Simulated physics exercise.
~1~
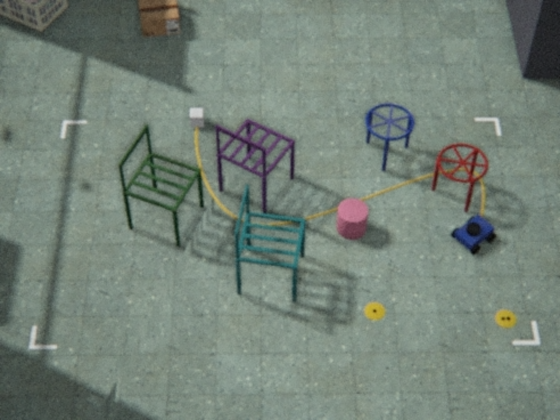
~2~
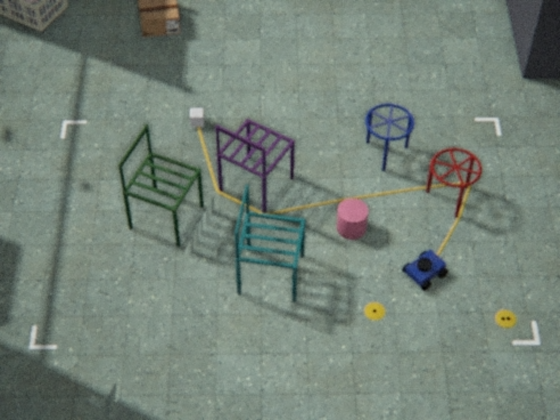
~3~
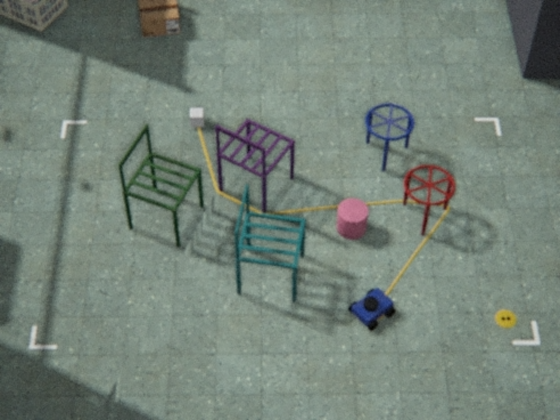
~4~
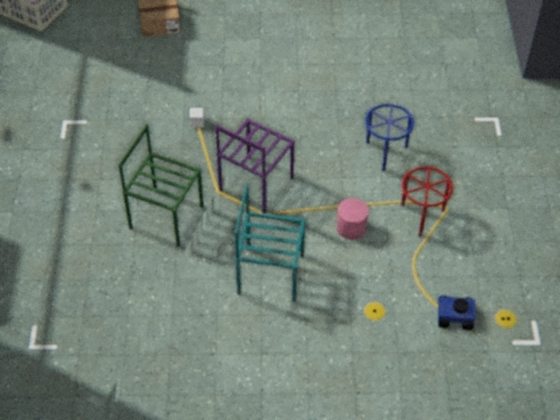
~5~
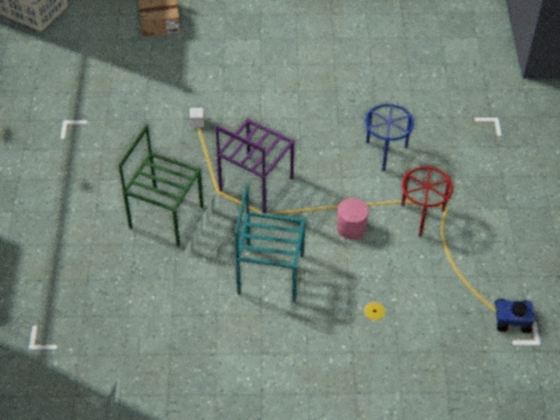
On a worn, green-grey tiled floor seen from high above, white corner marks frame green, purple and teal chairs at left and centre, a pink tub, and blue and red stools to the right. A small blue cart at the right trails a yellow lead that runs among the furniture to a small white block. The cart moves down and left toward the single-dot yellow mark, and the lead drags the red stool a short way left. The cart then goes right to the two-dot mark, the lead curving loosely behind it. It ends there, with the red stool shifted but upright and the other furniture unmoved.
